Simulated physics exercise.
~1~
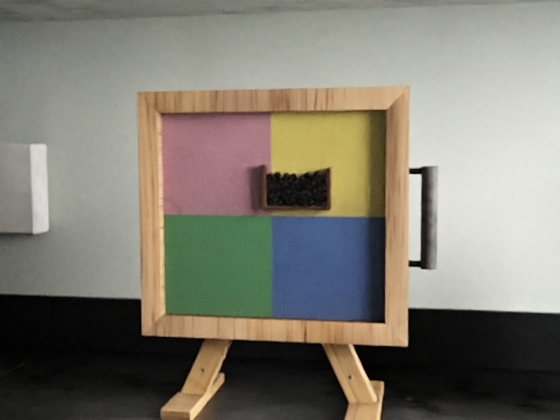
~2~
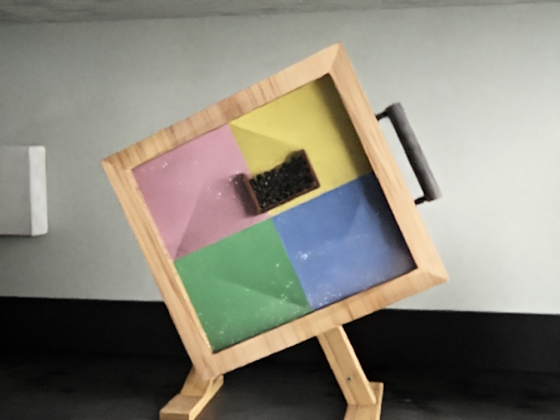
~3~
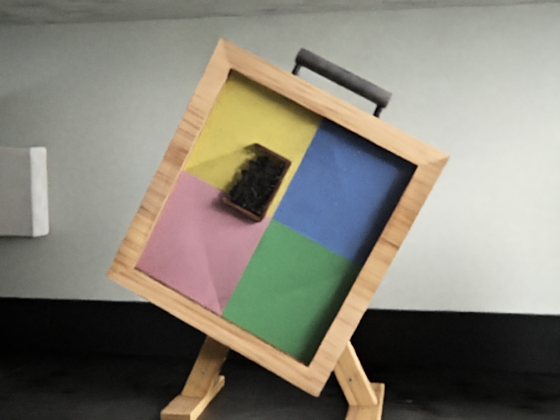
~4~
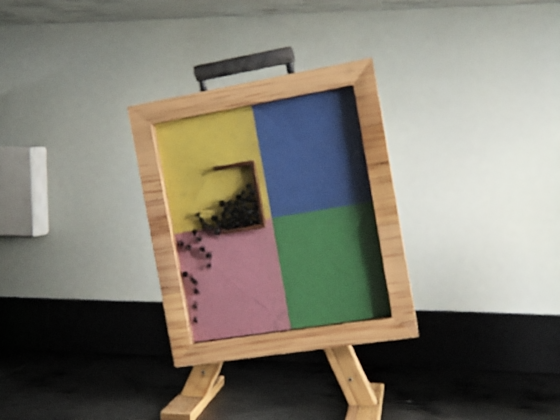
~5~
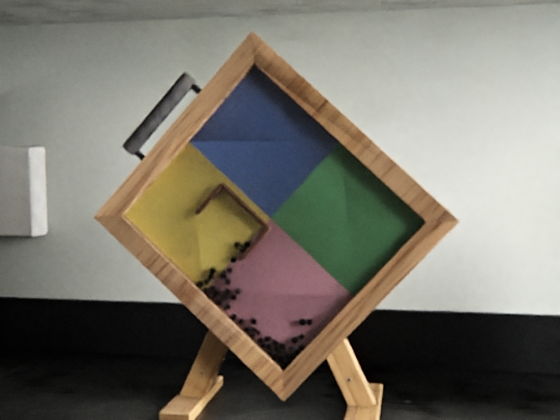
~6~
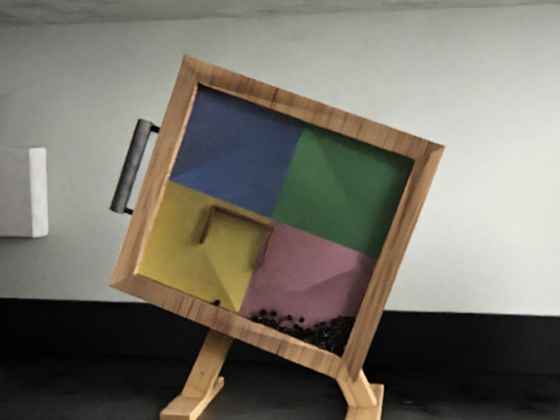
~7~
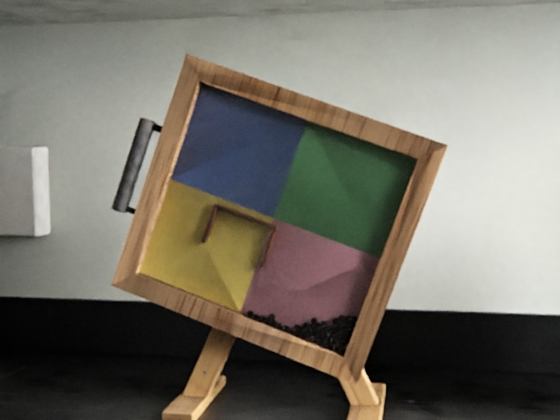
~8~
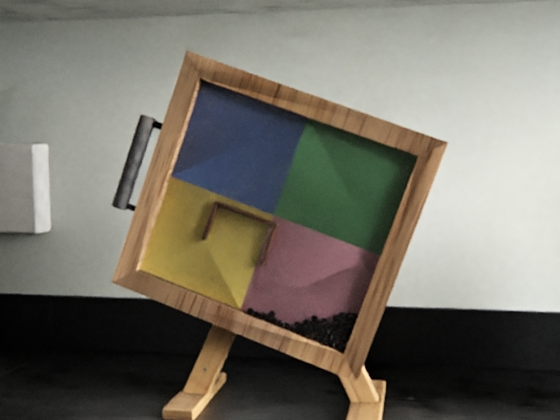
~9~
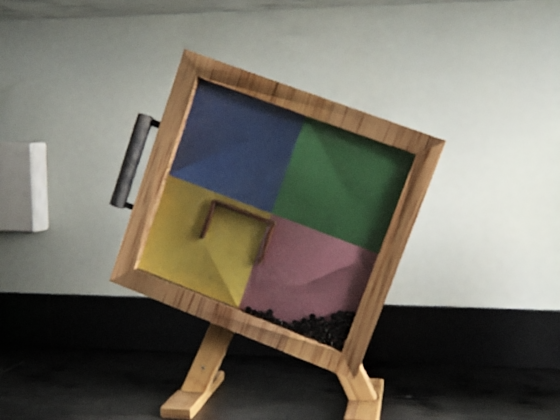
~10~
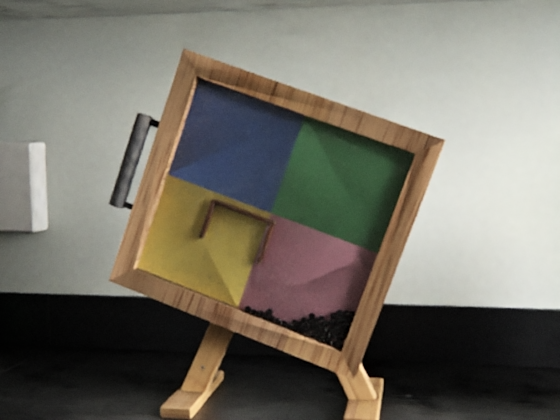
In the video, a square wooden case with pink, yellow, green and blue quarters turns anticlockwise on its stand, nearly upside down. Small black beads spill from a little tray inside, tumble across the pink quarter and settle along its bottom edge near the lower right corner.
